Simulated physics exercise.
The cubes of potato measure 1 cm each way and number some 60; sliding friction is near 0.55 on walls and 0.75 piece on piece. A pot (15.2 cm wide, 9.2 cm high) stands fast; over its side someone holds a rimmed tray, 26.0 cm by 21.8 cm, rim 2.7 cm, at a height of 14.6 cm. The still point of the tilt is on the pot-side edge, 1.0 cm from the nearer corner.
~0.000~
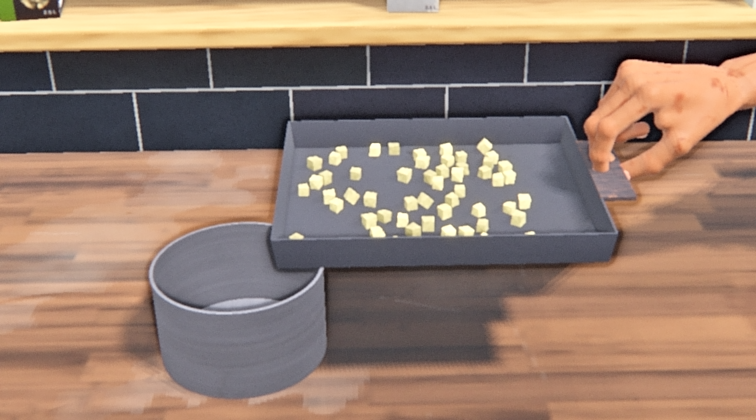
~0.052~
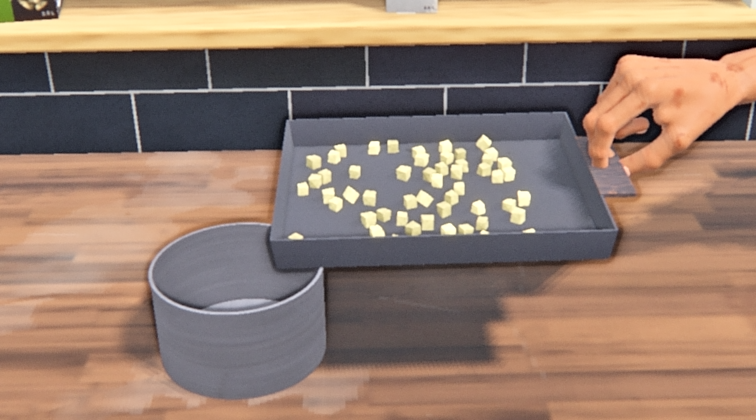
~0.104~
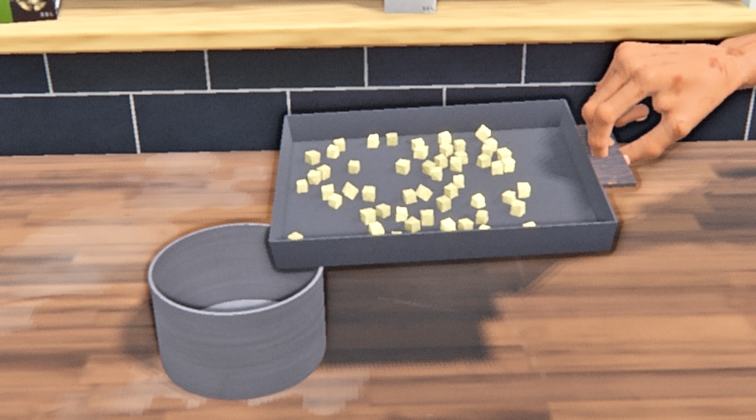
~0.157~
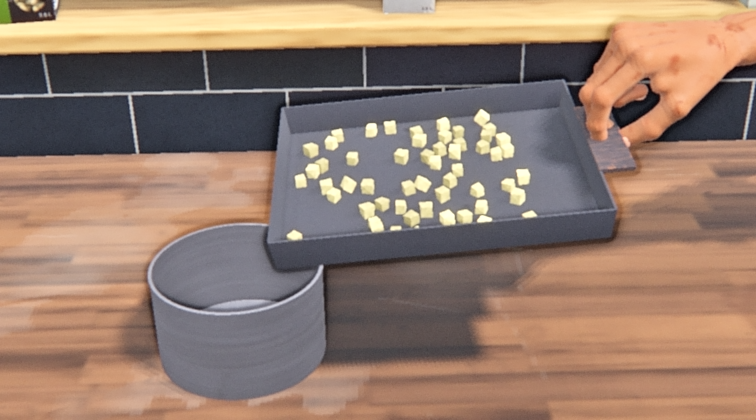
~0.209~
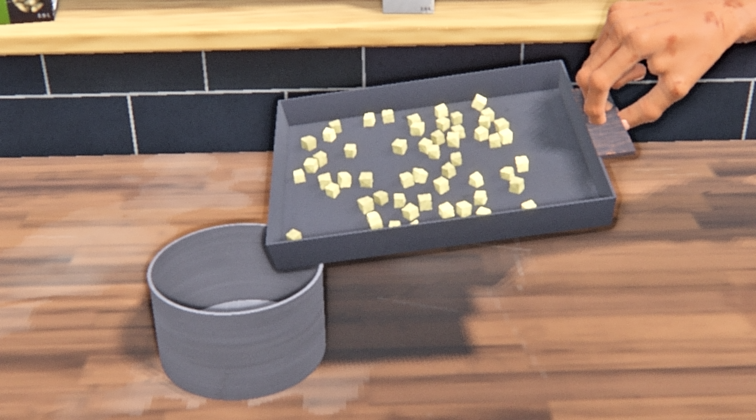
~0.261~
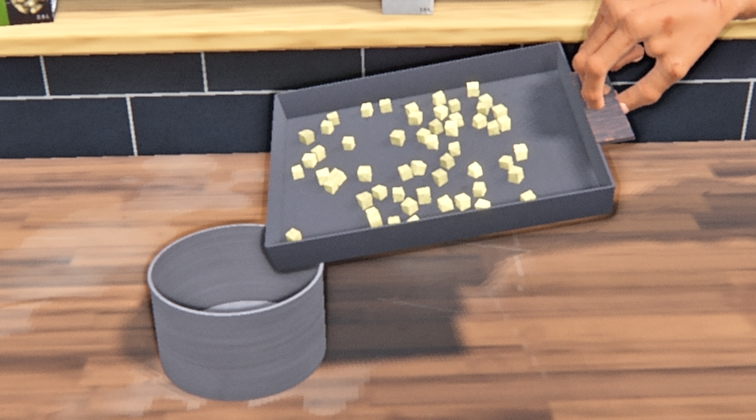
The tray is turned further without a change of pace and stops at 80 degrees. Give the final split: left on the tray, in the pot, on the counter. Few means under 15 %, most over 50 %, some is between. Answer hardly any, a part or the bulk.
Tray: The bulk, pot: Hardly any, counter: A part.
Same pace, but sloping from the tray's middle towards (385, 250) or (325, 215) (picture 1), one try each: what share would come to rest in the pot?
Some 0 and 5 per cent.
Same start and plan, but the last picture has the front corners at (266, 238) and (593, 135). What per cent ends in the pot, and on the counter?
Pot 25, counter 5.
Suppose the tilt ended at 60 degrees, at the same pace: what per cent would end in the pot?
It would be near 0 per cent.
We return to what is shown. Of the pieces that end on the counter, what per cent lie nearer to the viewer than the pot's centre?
Roughly 100 per cent.
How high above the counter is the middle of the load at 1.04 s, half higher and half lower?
About 18 cm.
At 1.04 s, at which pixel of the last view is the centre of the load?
Around (267, 244).
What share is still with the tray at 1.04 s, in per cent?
Roughly 75 per cent.
Then, at 0.73 s, tilt 45 degrees; the tray holds 100 %, the pot 0 %.
After 1.04 s, tilt 67 degrees; the tray holds 75 %, the pot 0 %.
After 1.45 s, tilt 80 degrees; the tray holds 65 %, the pot 0 %.
In the end, at 2.3 s, tray 65 %, pot 0 %, counter 35 %.
